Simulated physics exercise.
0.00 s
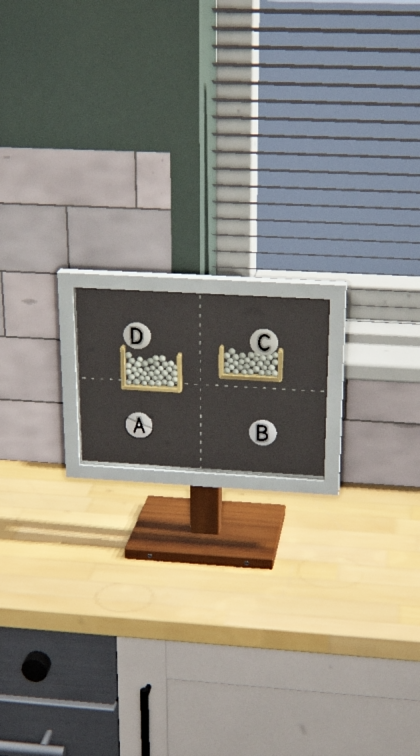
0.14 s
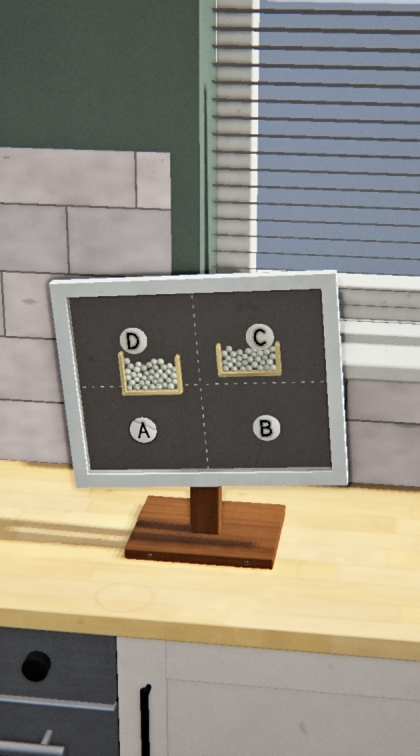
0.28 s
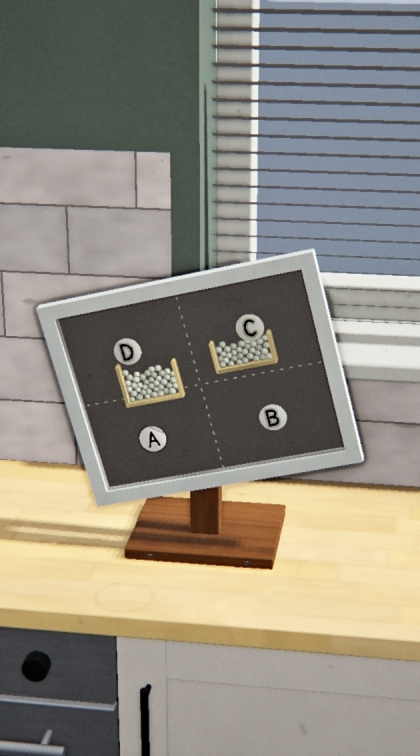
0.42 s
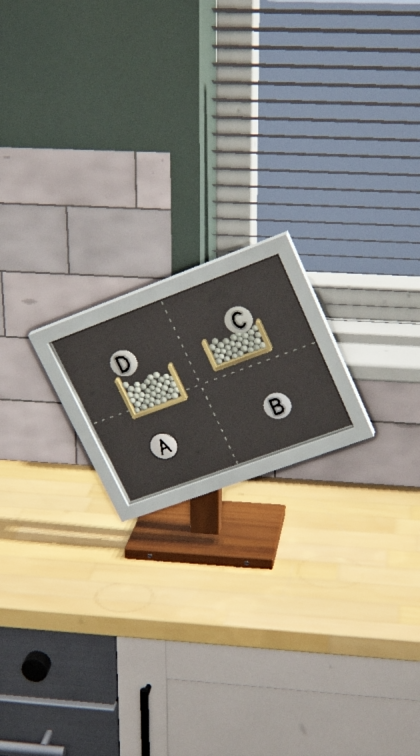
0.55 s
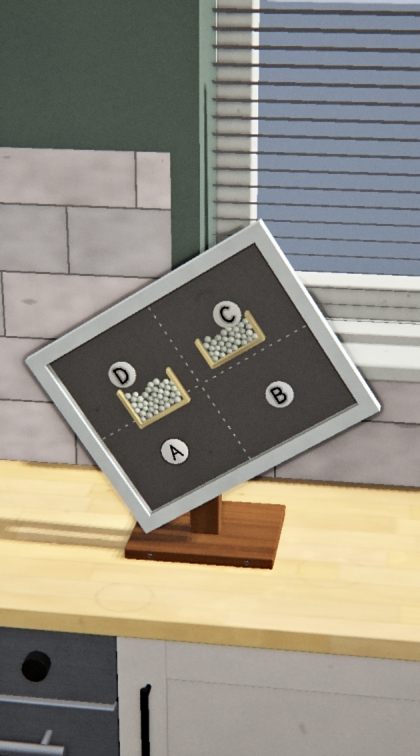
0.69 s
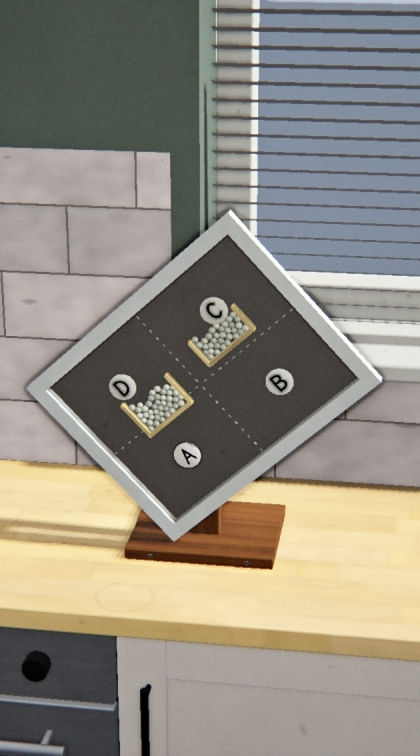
At the start, a framed dark panel marked A, B, C and D stands level on a wooden base on a countertop, with small pale balls in two open-topped trays. The panel then turns steadily anticlockwise, trays and letters turning with it, until it is steeply tilted, the balls still inside both trays.
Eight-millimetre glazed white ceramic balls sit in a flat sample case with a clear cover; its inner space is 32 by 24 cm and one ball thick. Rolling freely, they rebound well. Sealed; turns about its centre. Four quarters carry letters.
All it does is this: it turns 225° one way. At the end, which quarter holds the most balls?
C.
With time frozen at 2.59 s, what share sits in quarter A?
5 per cent.
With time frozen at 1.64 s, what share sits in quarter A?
The share there is around 10 %.
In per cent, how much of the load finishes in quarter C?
Some 100 percent.
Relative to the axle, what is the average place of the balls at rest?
The middle sits around 2 cm left of it and 15 cm below it.
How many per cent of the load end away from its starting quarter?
Some 55 per cent.
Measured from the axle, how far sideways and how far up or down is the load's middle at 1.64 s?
Left: About 2 cm; below: About 12 cm.
After 1.64 s, it stands 108° anticlockwise; the balls' middle is 2 cm left of and 12 cm below the centre; A 10 %, C 15 %, D 80 %.
After 2.59 s, it stands 174° anticlockwise; the balls' middle is 12 cm right of and 10 cm below the centre; A 5 %, D 95 %.
After 3.40 s, it has come round 225° anticlockwise; the balls' middle is 1 cm left of and 15 cm below the centre; C 100 %.
All still by 4.2 s, it has come round 225° anticlockwise; A 0 %, B 0 %, C 100 %, D 0 %.
